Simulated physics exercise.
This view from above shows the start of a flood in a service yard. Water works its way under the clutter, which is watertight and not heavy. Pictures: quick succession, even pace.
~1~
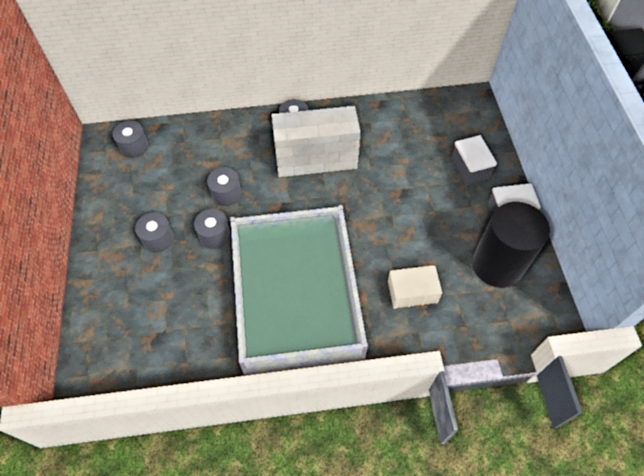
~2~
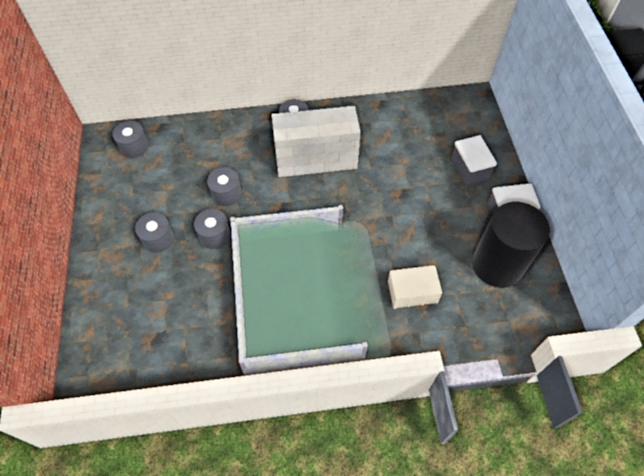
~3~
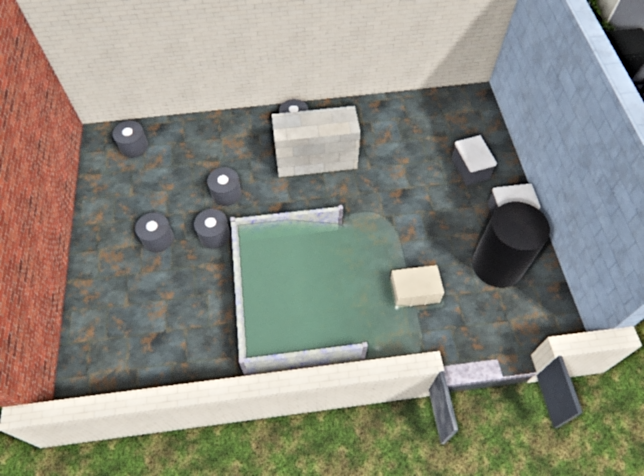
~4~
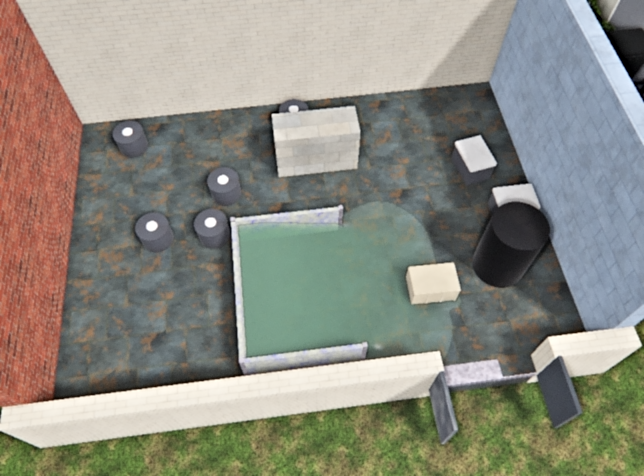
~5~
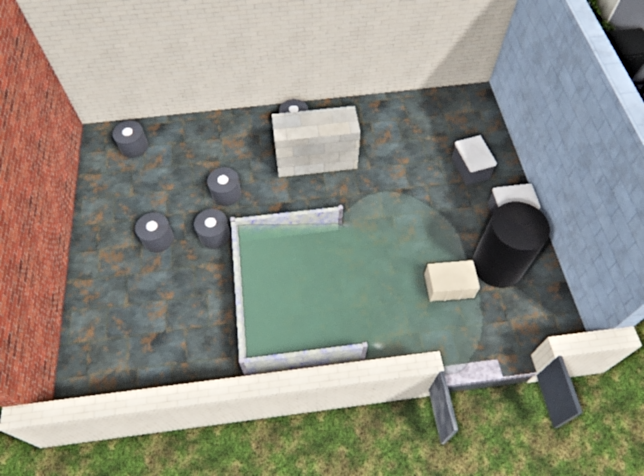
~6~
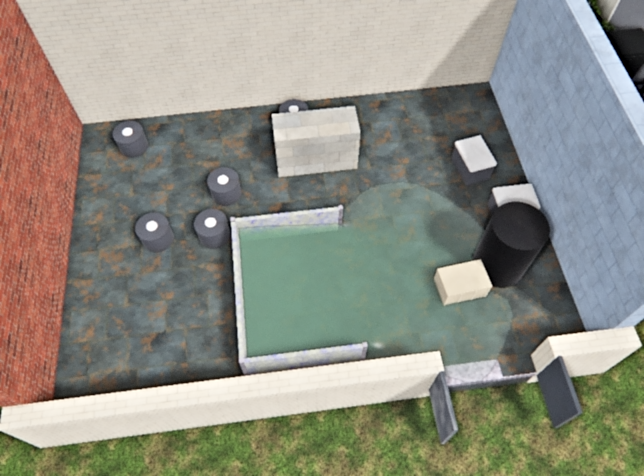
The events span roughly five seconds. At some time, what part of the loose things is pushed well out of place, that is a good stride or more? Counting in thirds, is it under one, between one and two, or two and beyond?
In thirds: Between one and two.
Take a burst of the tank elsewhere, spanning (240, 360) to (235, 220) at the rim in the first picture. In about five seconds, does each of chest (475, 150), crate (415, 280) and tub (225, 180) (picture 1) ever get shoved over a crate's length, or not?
Object by object: Less than that, less than that, less than that.
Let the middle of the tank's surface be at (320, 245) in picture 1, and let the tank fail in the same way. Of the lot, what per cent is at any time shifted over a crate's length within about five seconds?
40 %, roughly.
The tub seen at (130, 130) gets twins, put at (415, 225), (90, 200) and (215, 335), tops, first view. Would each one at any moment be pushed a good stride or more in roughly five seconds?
Shoved clear, stays put, stays put.
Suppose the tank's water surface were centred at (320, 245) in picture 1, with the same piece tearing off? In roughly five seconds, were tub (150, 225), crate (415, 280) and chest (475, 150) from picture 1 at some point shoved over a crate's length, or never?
Results in order: Never that far / made it that far / made it that far.
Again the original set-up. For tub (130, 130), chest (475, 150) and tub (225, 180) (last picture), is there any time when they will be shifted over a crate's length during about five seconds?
Outcome, each in turn - never cleared it / passed the mark / never cleared it.
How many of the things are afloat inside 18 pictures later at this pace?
Well, I'd say 3.
A moment on, 1 of 8 are well off their spots; 1 afloat.
Next, 2 of 8 are well off their spots; 2 afloat.
Later, 2 of 8 are well off their spots; 3 afloat.
In the end, 3 of 8 are well off their spots, and 3 have been at some point; 2 afloat.
